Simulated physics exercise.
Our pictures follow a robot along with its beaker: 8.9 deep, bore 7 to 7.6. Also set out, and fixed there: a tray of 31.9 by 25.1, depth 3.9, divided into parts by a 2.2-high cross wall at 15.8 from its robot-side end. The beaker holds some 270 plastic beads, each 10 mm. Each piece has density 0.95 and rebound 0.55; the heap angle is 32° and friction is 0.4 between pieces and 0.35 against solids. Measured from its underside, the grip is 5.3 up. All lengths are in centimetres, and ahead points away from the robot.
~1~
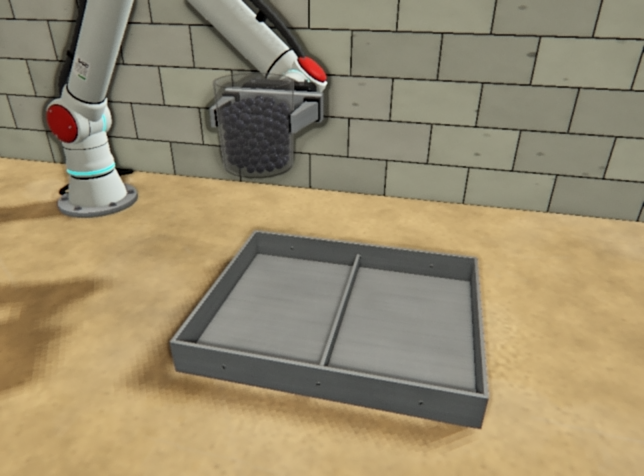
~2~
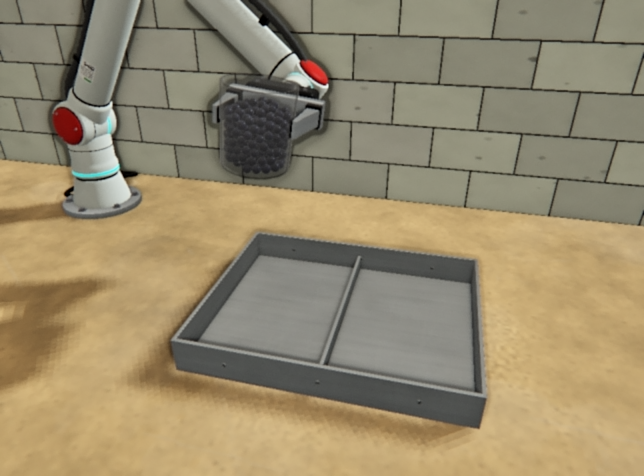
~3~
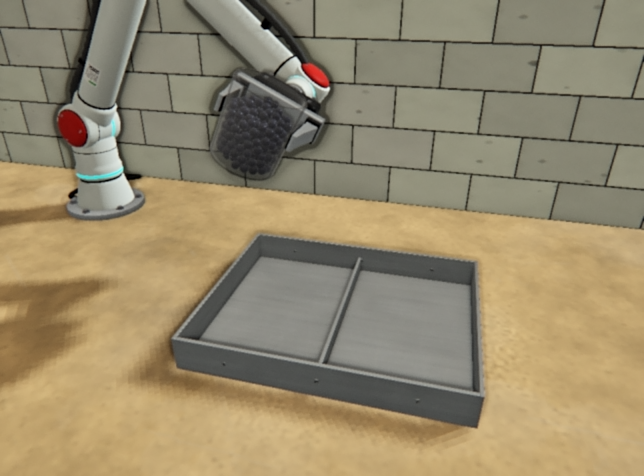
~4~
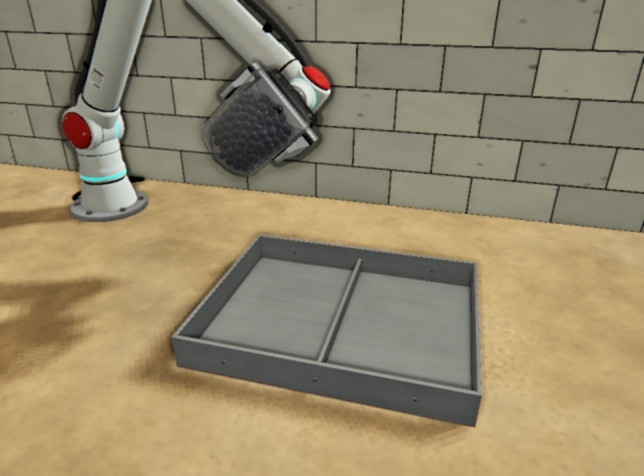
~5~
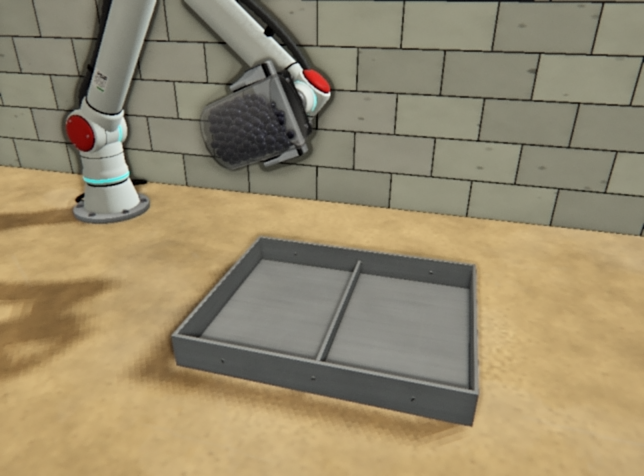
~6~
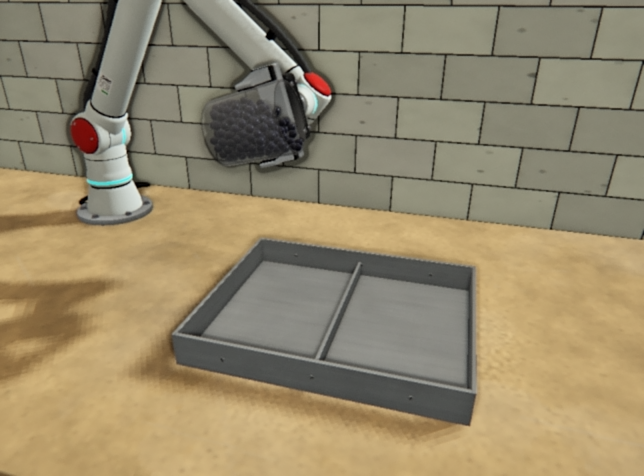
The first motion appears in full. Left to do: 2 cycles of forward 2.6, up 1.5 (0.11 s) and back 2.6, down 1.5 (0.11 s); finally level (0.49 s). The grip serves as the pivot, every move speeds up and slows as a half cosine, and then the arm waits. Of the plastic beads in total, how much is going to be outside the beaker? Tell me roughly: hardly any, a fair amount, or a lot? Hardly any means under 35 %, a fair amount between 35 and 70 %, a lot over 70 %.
A fair amount.
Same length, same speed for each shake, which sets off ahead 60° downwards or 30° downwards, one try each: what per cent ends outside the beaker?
First try about 10 %, second try about 25 %.
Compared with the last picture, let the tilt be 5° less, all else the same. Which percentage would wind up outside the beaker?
Estimate: Close to 40 per cent.
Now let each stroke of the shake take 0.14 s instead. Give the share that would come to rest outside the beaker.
Roughly 35 in a hundred.
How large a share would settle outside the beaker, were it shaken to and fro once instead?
Estimate for that case: 30 %.
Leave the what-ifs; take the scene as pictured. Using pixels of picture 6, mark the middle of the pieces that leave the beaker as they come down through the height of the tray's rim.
Near (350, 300).
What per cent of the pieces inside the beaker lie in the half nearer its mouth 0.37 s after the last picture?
My estimate is near 65 per cent.
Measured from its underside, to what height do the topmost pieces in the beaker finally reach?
Around 6.0 cm up.
Then, 0.37 s later, tilted 74° forward, highest piece 27 above the table; 191 in the beaker, 43 in the far-side part, 21 in the robot-side part, 11 in flight or on a rim.
Then, 0.74 s later, tilted 23° forward, highest piece 27 above the table; 133 in the beaker, 84 in the far-side part, 47 in the robot-side part, 1 on the table or floor, 1 in flight or on a rim.
Then, 1.13 s later, level, highest piece 26 above the table; 133 in the beaker, 85 in the far-side part, 47 in the robot-side part, 1 on the table or floor.
Then, 2.18 s later, level, highest piece 26 above the table; 133 in the beaker, 85 in the far-side part, 47 in the robot-side part, 1 on the table or floor.
At rest, 133 in the beaker, 85 in the far-side part, 47 in the robot-side part, 1 on the table or floor. That is 50 % outside the beaker.
